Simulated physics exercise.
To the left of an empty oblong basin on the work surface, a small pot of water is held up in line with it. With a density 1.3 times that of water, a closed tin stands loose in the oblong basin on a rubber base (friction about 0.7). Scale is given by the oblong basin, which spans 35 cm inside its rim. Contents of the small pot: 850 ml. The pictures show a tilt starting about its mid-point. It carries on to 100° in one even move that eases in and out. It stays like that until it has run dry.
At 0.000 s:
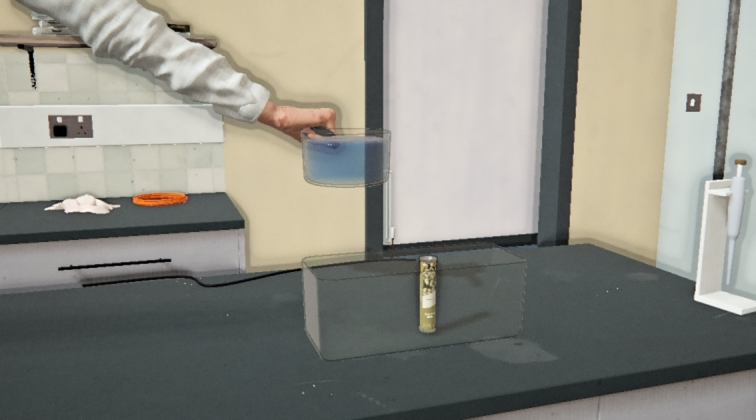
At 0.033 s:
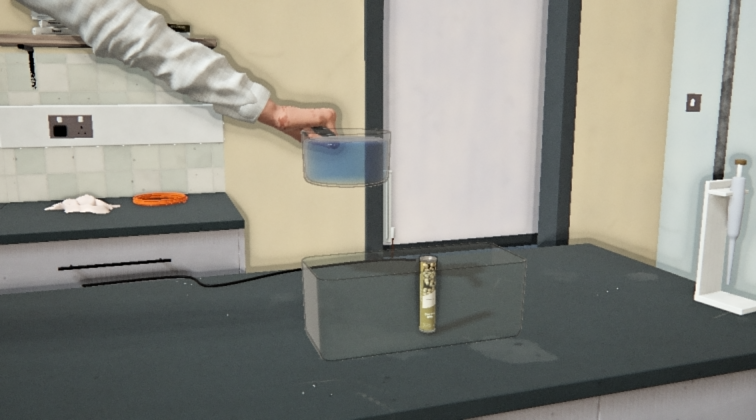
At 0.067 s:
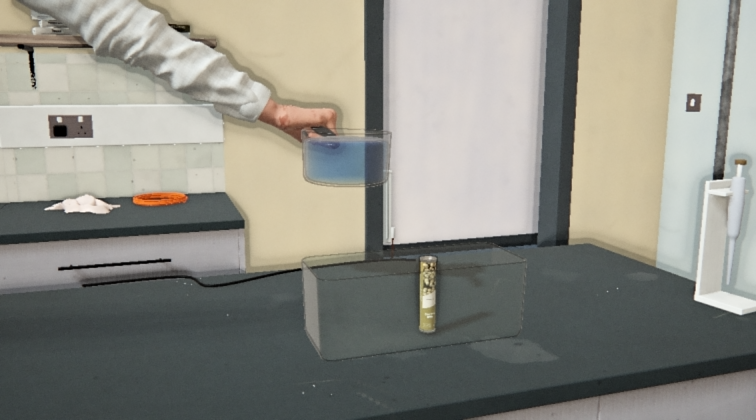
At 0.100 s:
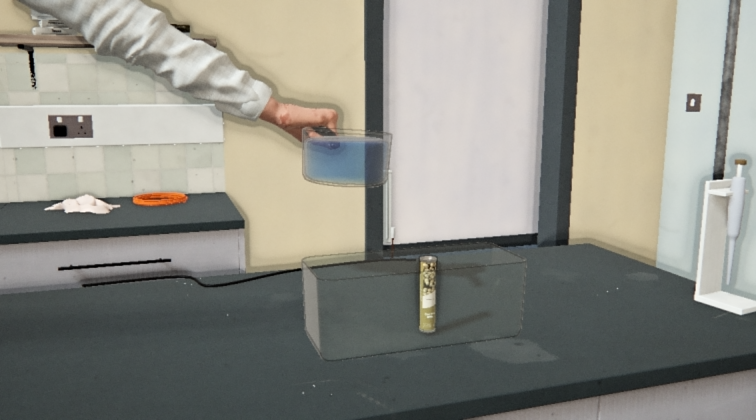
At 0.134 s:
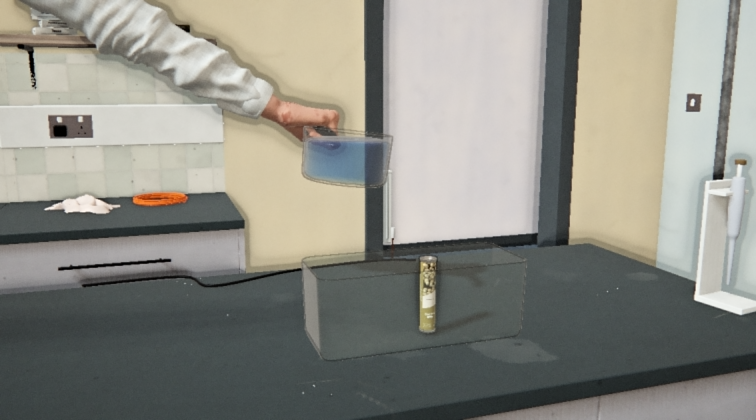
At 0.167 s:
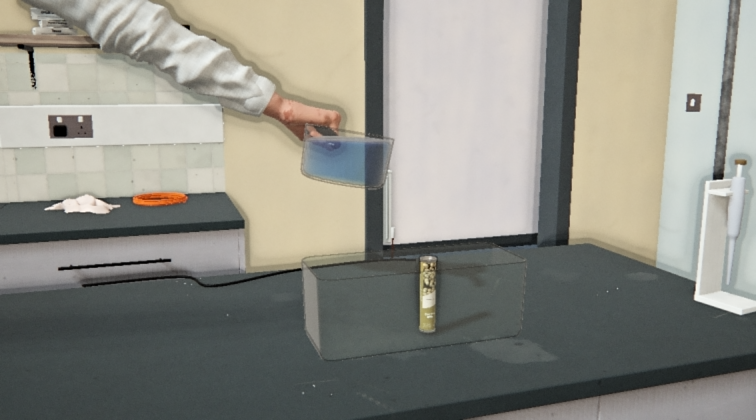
In a laboratory with cream walls, a pale door and dark worktops, a fixed camera looks slightly down across the bench from the front. A white-sleeved arm reaches in from the upper left, holding a small clear pot of blue liquid above and left of an empty see-through oblong basin with a mottled, yellowish closed tin standing inside. The hand holds the pot level, then tilts it slightly to the right.
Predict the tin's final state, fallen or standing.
It will stay on its base.
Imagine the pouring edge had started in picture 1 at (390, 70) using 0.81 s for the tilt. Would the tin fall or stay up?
It tumbles.
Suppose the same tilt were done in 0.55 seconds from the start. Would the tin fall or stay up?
Then the tin tumbles.
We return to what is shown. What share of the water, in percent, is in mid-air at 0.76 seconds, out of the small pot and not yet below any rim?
I'd put it at about 18 per cent of the liquid.
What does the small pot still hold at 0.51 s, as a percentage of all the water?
Roughly 62 per cent.
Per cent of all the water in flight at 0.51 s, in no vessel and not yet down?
Some 34 % is the figure.
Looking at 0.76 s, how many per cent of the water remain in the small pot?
Close to 14 percent of the whole amount.
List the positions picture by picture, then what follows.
Tilt 0°; pouring edge (388, 132); surface from (304, 141) to (385, 139); the oblong basin's rim runs from (310, 270) to (508, 252); the tin's top is at (428, 262), in the first frame.
Tilt 0°; pouring edge (388, 132); surface from (304, 141) to (385, 139), in the second frame.
Tilt 2°; pouring edge (388, 133); surface from (304, 141) to (386, 139), in the third frame.
Tilt 4°; pouring edge (389, 135); surface from (305, 141) to (386, 140), in the fourth frame.
Tilt 7°; pouring edge (390, 137); surface from (306, 140) to (387, 140), in the fifth frame.
Tilt 10°; pouring edge (391, 140); surface from (306, 141) to (388, 141), in the sixth frame.
By 0.51 s the tilt is 70° and 62 per cent is still to pour; the tin stands where it began.
By 0.76 s the tilt is 99° and 13 per cent is still to pour; the tin stands where it began.
By 1.02 s the tilt is 100° and 2 per cent is still to pour; the tin stands 1 cm from where it began.
By 1.31 s the tilt is 100° and 0 per cent is still to pour; the tin stands where it began.
At rest the tin stands where it began.
